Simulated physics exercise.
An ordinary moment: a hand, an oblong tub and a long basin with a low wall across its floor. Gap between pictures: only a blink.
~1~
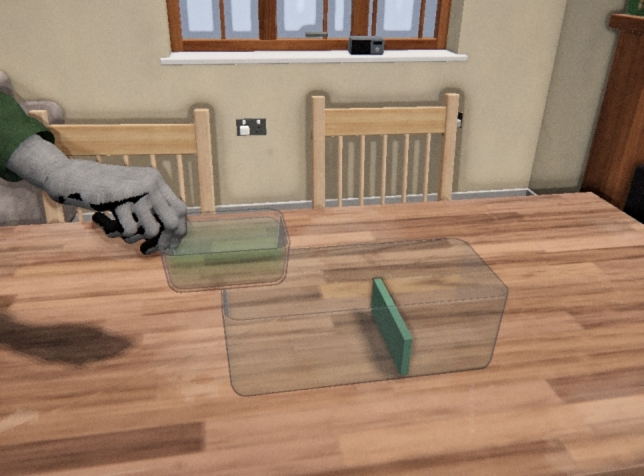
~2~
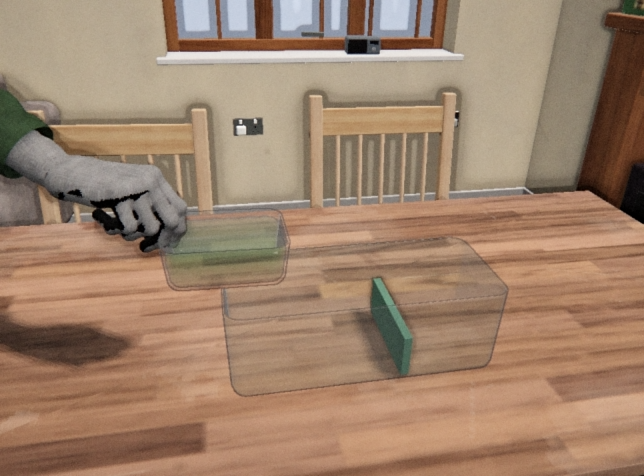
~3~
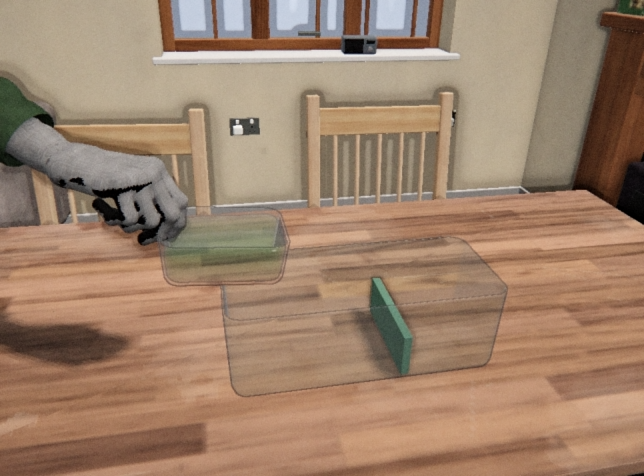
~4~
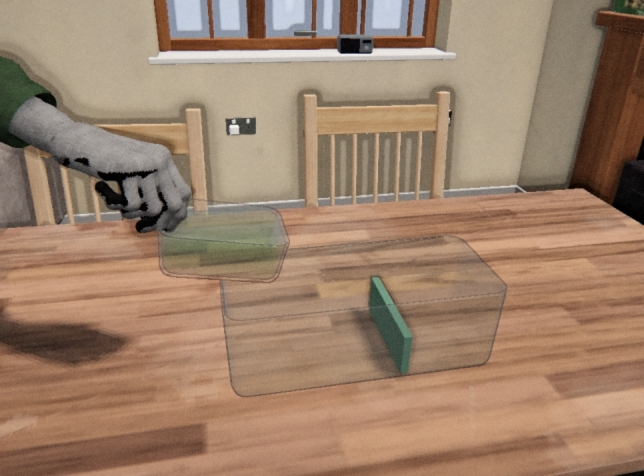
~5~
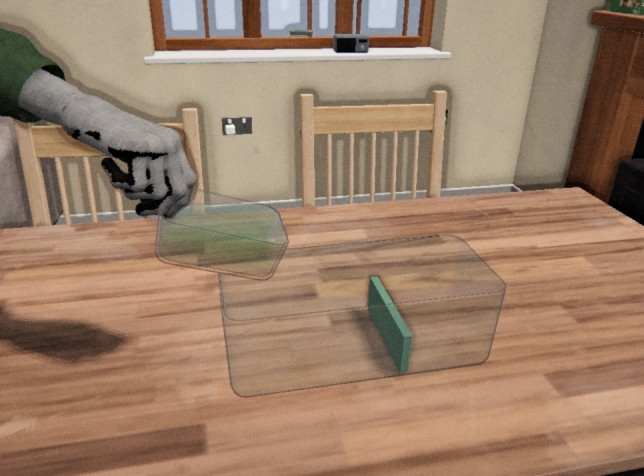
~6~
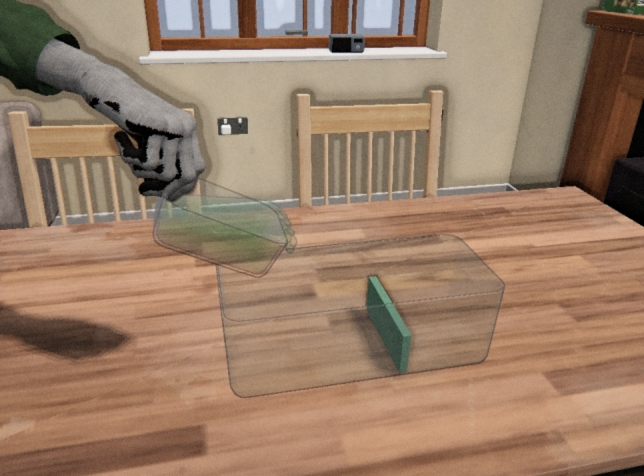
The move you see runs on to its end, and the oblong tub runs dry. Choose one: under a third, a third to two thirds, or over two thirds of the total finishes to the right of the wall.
Under a third finishes to the right of the wall.
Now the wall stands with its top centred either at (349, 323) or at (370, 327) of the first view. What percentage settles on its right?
Note: Roughly 70 % in case one, 35 % in case two.
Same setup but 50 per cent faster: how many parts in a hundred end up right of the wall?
Near 5 %.
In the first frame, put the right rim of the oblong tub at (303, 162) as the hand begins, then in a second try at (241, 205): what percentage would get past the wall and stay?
It comes out at around 50 percent and then around 0 percent.
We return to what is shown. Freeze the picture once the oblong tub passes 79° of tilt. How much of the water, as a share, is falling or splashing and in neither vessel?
Near 45 %.
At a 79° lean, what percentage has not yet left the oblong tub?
Around 20 percent remains.
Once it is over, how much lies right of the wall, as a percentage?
Roughly 0 %.
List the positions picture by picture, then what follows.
In the first frame, it leans 0°; its right rim is at (285, 228); the water meets the walls at (166, 238) and (282, 231); the long basin's rim runs from (222, 286) to (485, 265); the wall's top is at (391, 307).
In the second frame, it leans 1°; its right rim is at (285, 228); the water meets the walls at (166, 238) and (282, 230).
In the third frame, it leans 5°; its right rim is at (285, 228); the water meets the walls at (164, 234) and (281, 228).
In the fourth frame, it leans 10°; its right rim is at (284, 228); the water meets the walls at (163, 229) and (282, 223).
In the fifth frame, it leans 18°; its right rim is at (283, 228); the water meets the walls at (160, 219) and (280, 220); 3 per cent is over the edge.
In the sixth frame, it leans 27°; its right rim is at (281, 228); the water meets the walls at (159, 209) and (273, 216); 8 per cent is over the edge.
A moment on, the oblong tub is tipped on its side and 18 per cent is still to pour, 39 is left of the wall and 0 right of it.
Next, the oblong tub is tipped on its side and 3 per cent is still to pour, 92 is left of the wall and 1 right of it.
Then the oblong tub is tipped on its side and 0 per cent is still to pour, 94 is left of the wall and 1 right of it.
Later the oblong tub is tipped on its side and 0 per cent is still to pour, 95 is left of the wall and 2 right of it.
In the end 95 per cent lies left of the wall, 2 right of it and 3 outside.
